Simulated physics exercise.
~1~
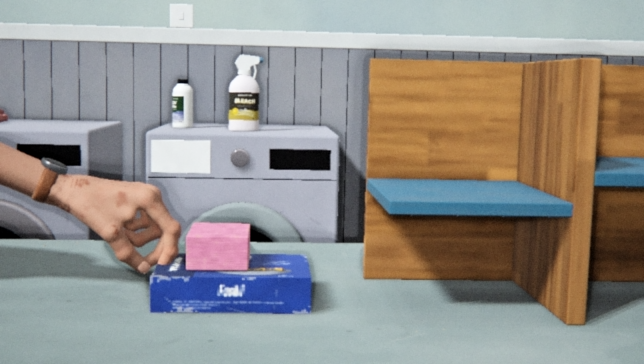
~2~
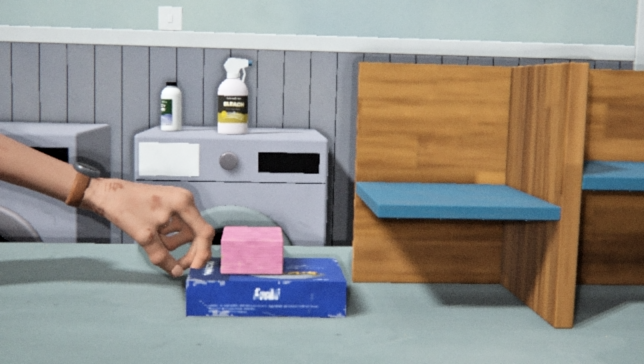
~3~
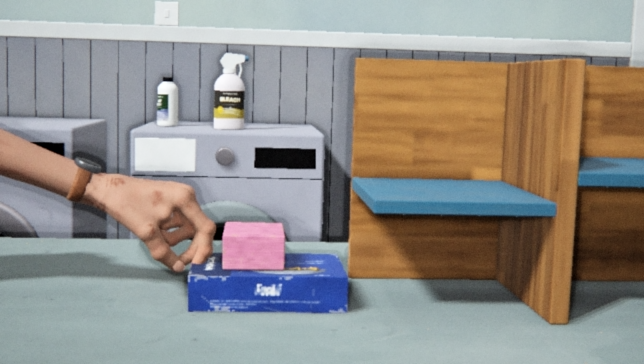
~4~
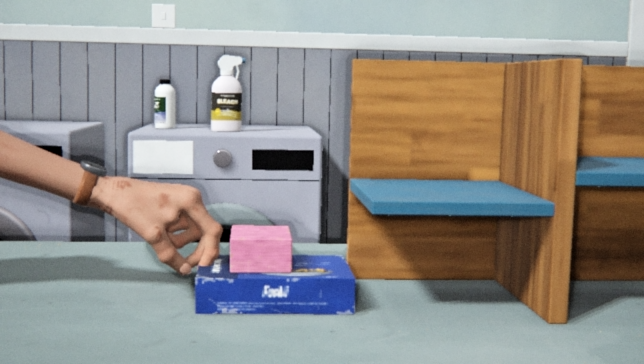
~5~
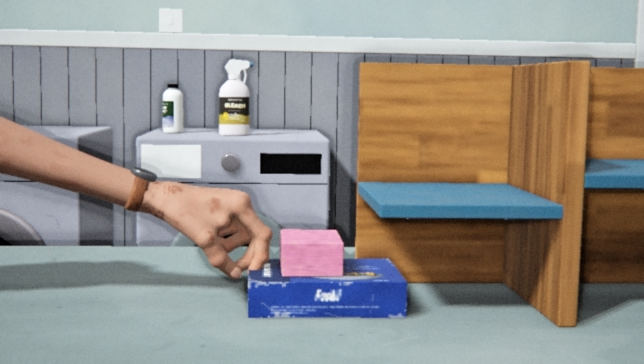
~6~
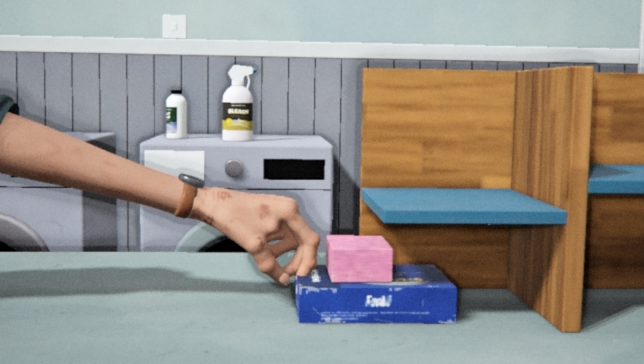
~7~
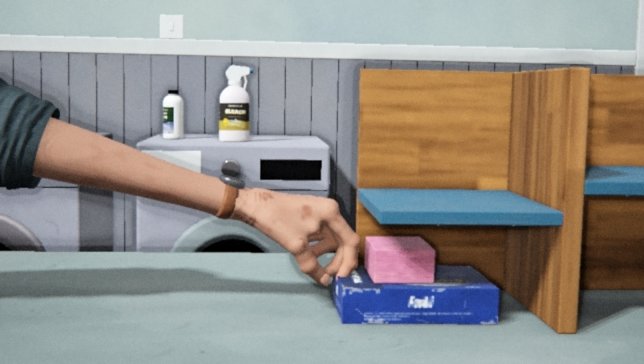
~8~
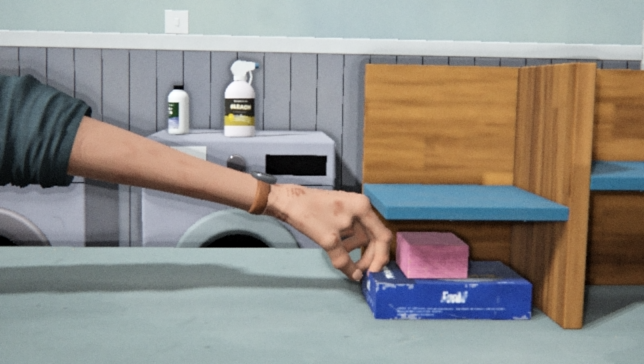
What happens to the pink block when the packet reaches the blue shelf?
It rides in under the shelf without being touched, still sitting on top of the blue packet.
